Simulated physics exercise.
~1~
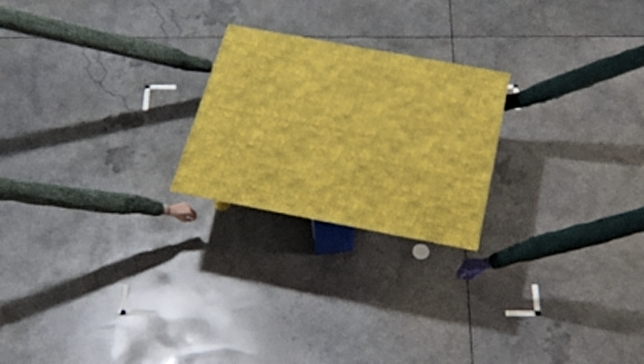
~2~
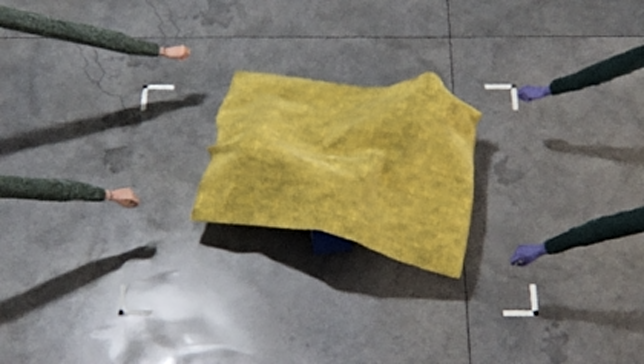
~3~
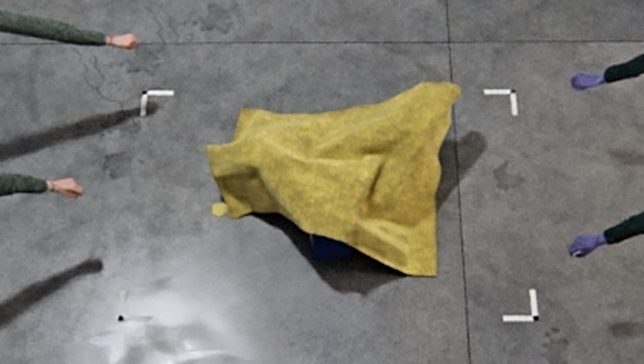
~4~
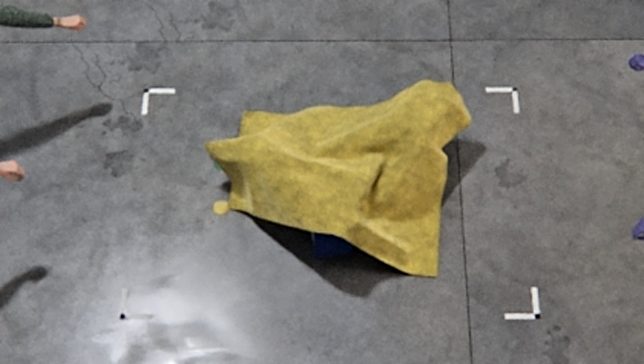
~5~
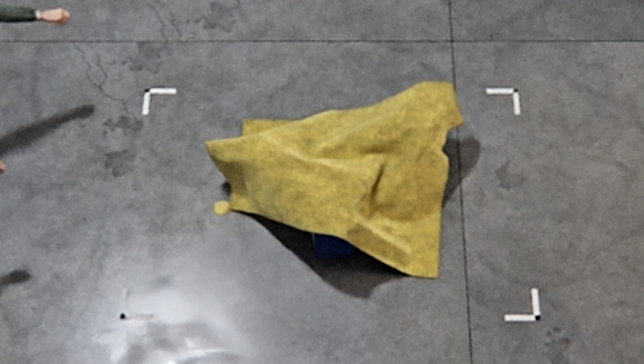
On a grey shop floor, four hands held a yellow cloth stretched out above a blue box, then let go and drew back as it dropped and crumpled, ending in a peaked, folded heap with a small yellow disc showing at its left edge.
